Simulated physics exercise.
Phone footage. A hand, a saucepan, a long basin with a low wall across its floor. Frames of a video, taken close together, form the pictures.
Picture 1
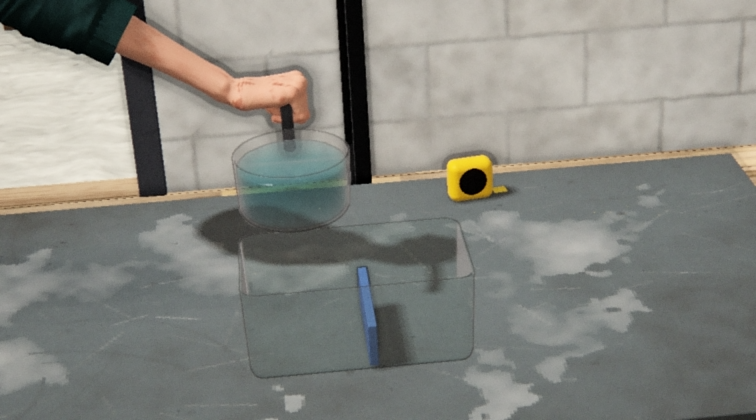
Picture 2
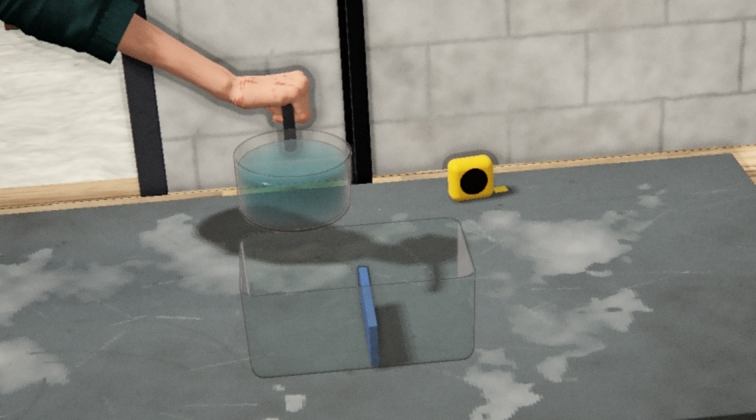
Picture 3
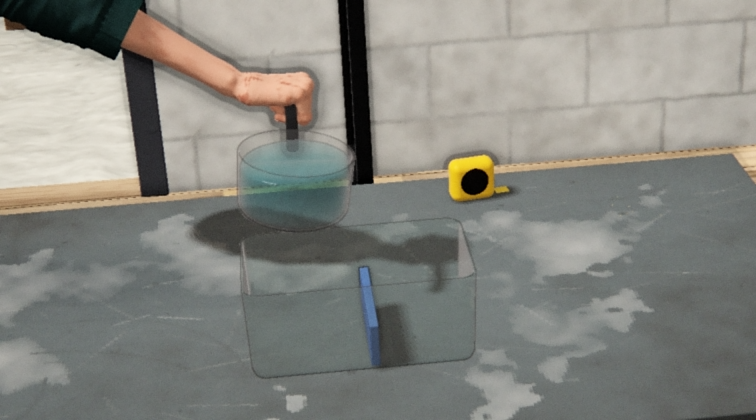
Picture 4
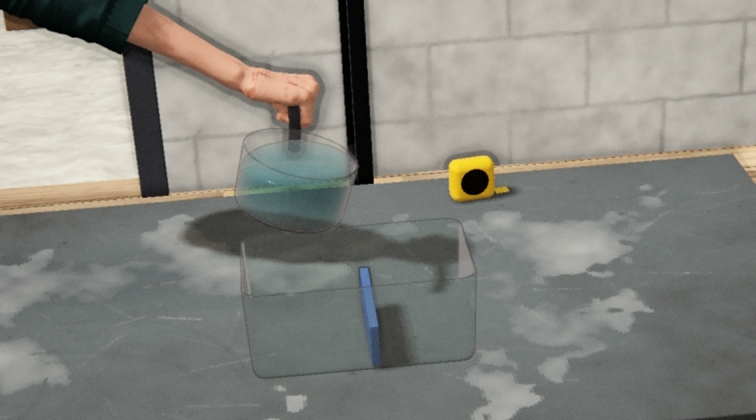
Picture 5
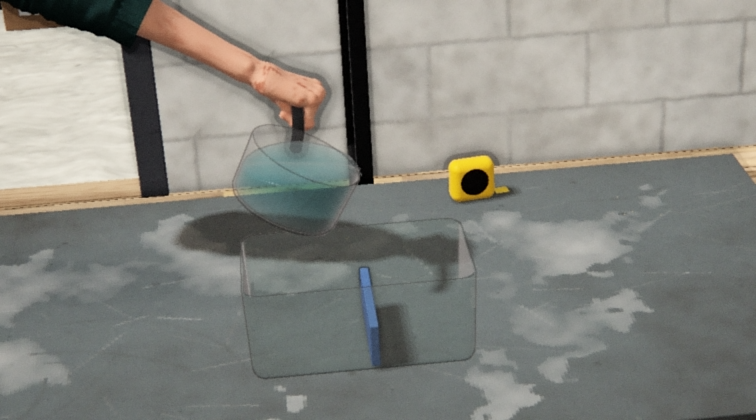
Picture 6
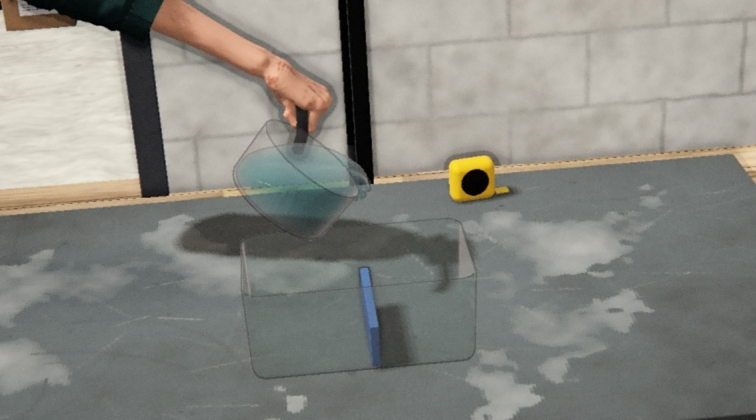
A hand held a clear round container of bluish liquid above a long see-through basin with a low blue wall inside, then tilted it steadily to the right until the liquid reached its lip.
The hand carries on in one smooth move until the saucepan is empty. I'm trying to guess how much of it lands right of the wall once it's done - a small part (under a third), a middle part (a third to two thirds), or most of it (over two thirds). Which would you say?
I'd say a middle part, a third to two thirds.
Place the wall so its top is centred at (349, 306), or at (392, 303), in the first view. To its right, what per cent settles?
Note: Roughly 70 % in case one, 35 % in case two.
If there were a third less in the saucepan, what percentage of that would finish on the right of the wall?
50 %.
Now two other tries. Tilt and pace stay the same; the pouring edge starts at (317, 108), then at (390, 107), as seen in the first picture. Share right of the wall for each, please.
You'd get 45 percent from the first and 75 percent from the second.
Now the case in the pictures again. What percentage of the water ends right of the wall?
Share approx. 55 %.
A moment on, the saucepan is tipped right over and 14 per cent is still to pour, 6 is left of the wall and 52 right of it.
Next, the saucepan is tipped right over and 1 per cent is still to pour, 29 is left of the wall and 52 right of it.
Then the saucepan is tipped right over and 0 per cent is still to pour, 38 is left of the wall and 58 right of it.
Later the saucepan is tipped right over and 0 per cent is still to pour, 39 is left of the wall and 57 right of it.
At rest 40 per cent lies left of the wall, 57 right of it and 3 outside.
